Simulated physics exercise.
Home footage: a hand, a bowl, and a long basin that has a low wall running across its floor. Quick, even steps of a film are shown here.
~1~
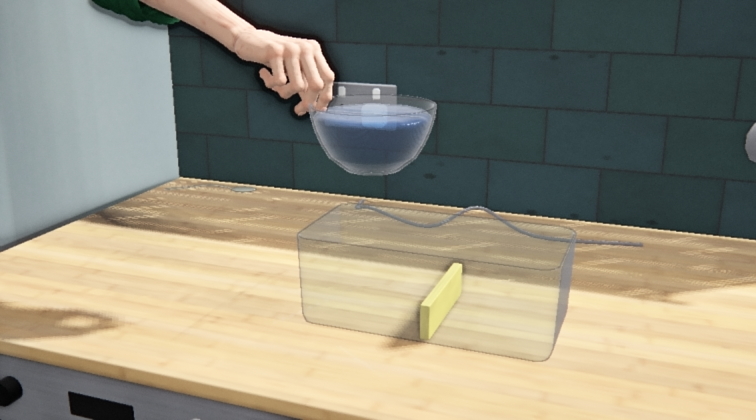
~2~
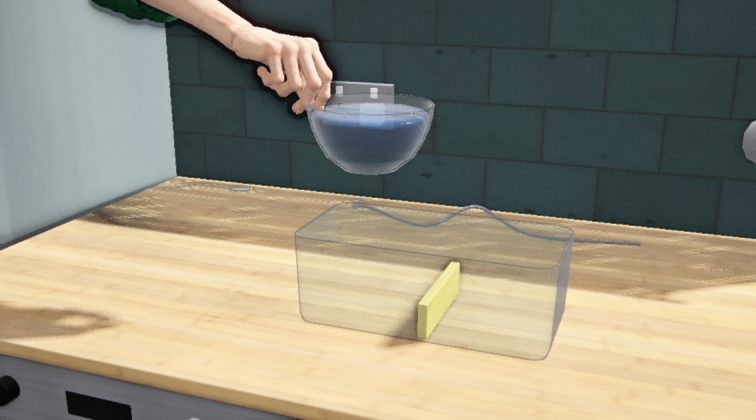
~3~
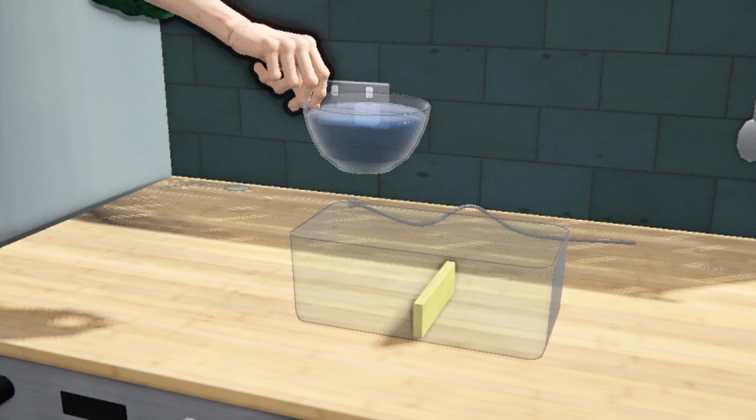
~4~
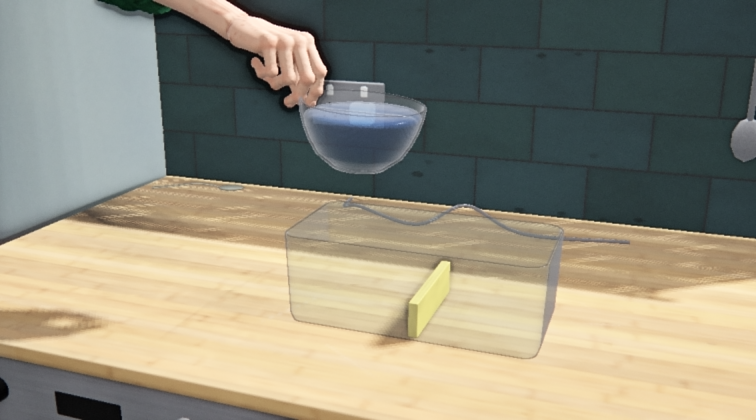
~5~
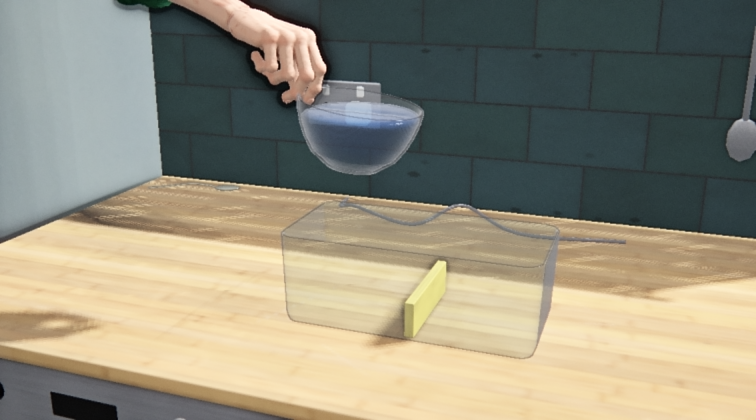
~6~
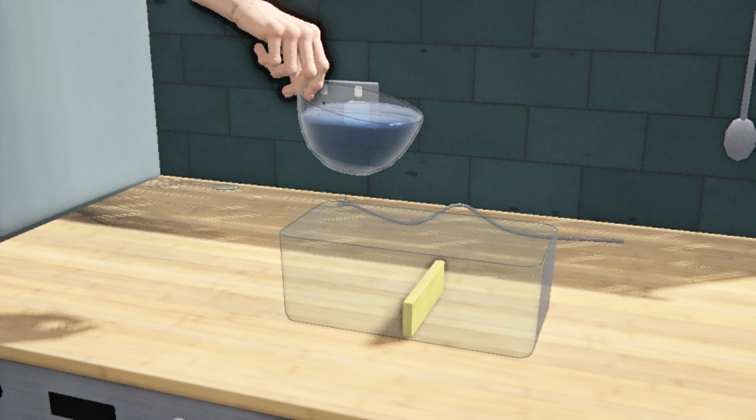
A hand holding a glass bowl of blue liquid above a clear basin with a low yellow wall, slowly tilting it rightward.
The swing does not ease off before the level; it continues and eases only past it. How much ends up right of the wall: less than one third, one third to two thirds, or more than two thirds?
Upwards of two thirds.
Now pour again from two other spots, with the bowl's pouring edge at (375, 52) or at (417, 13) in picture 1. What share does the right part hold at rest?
About 45 per cent, then about 85 per cent.
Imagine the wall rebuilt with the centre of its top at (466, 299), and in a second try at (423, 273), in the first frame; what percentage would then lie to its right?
60 per cent first, then 100 per cent.
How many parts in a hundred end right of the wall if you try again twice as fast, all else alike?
It comes to 75 per cent or so.
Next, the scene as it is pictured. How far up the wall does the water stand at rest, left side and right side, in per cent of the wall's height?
10 left, 70 right, give or take.
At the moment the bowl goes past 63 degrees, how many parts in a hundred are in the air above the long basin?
30 %.
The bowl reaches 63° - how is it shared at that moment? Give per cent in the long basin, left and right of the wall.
0 % left, 25 % right.
A moment on, the tilt is 63° and 45 per cent is still to pour, 0 is left of the wall and 27 right of it.
Next, the tilt is 96° and 2 per cent is still to pour, 7 is left of the wall and 87 right of it.
Then the tilt is 104° and 0 per cent is still to pour, 10 is left of the wall and 89 right of it.
Later the tilt is 104° and 0 per cent is still to pour, 10 is left of the wall and 89 right of it.
In the end 10 per cent lies left of the wall, 89 right of it and 1 outside.
